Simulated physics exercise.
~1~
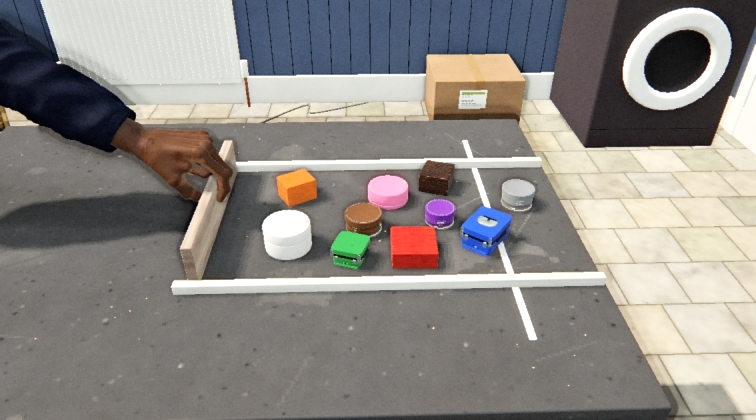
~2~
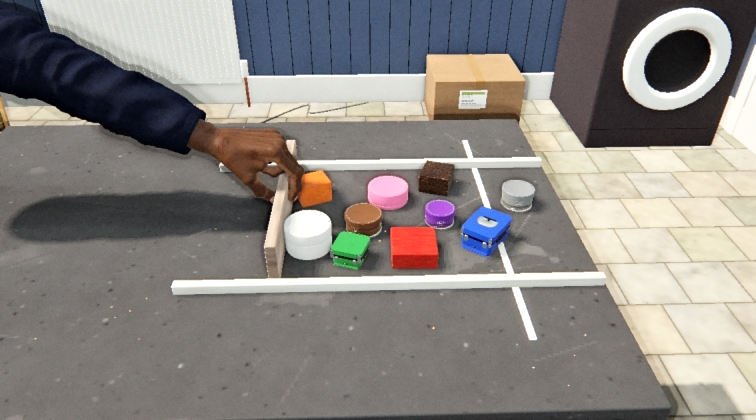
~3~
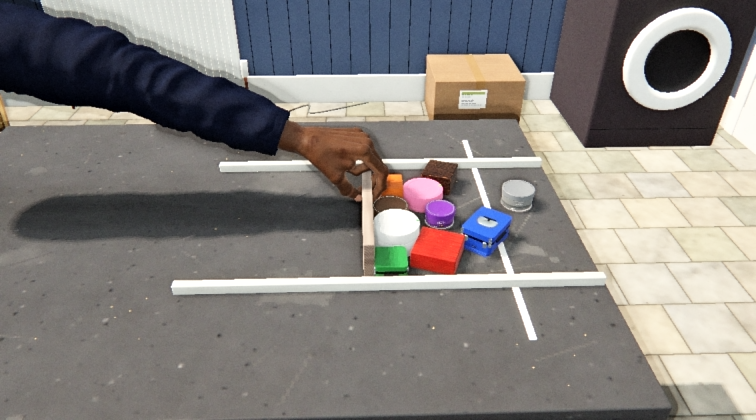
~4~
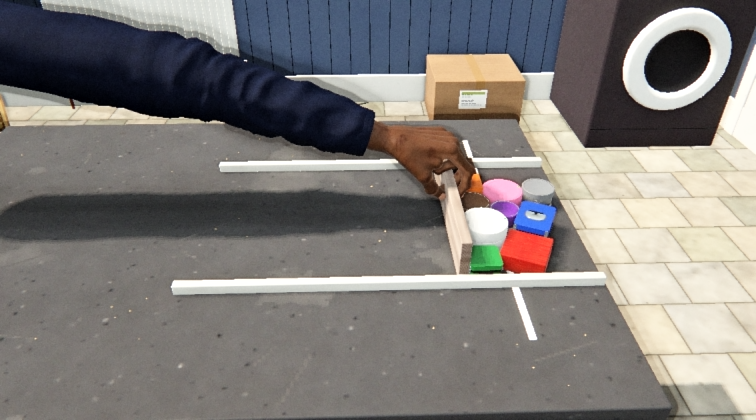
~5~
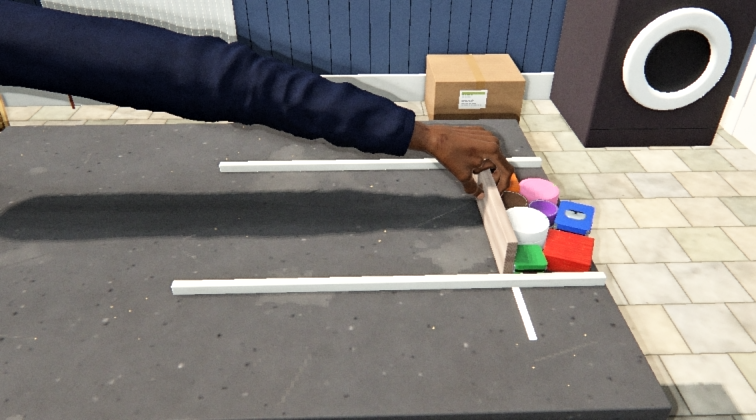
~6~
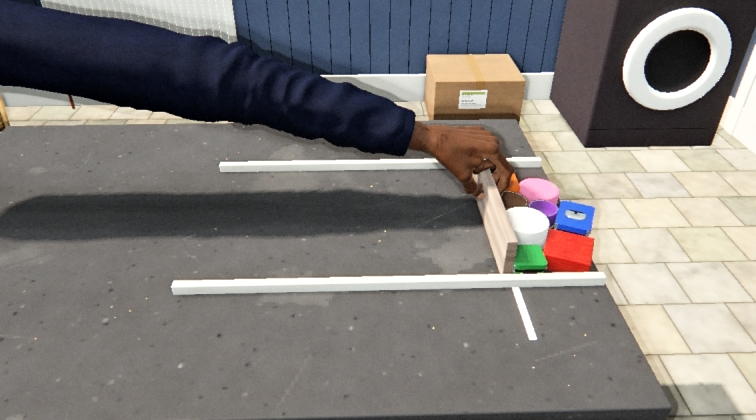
Hand sliding a wooden board rightward along a dark tabletop, bunching colourful blocks and pots near the edge, grey pot gone from view.
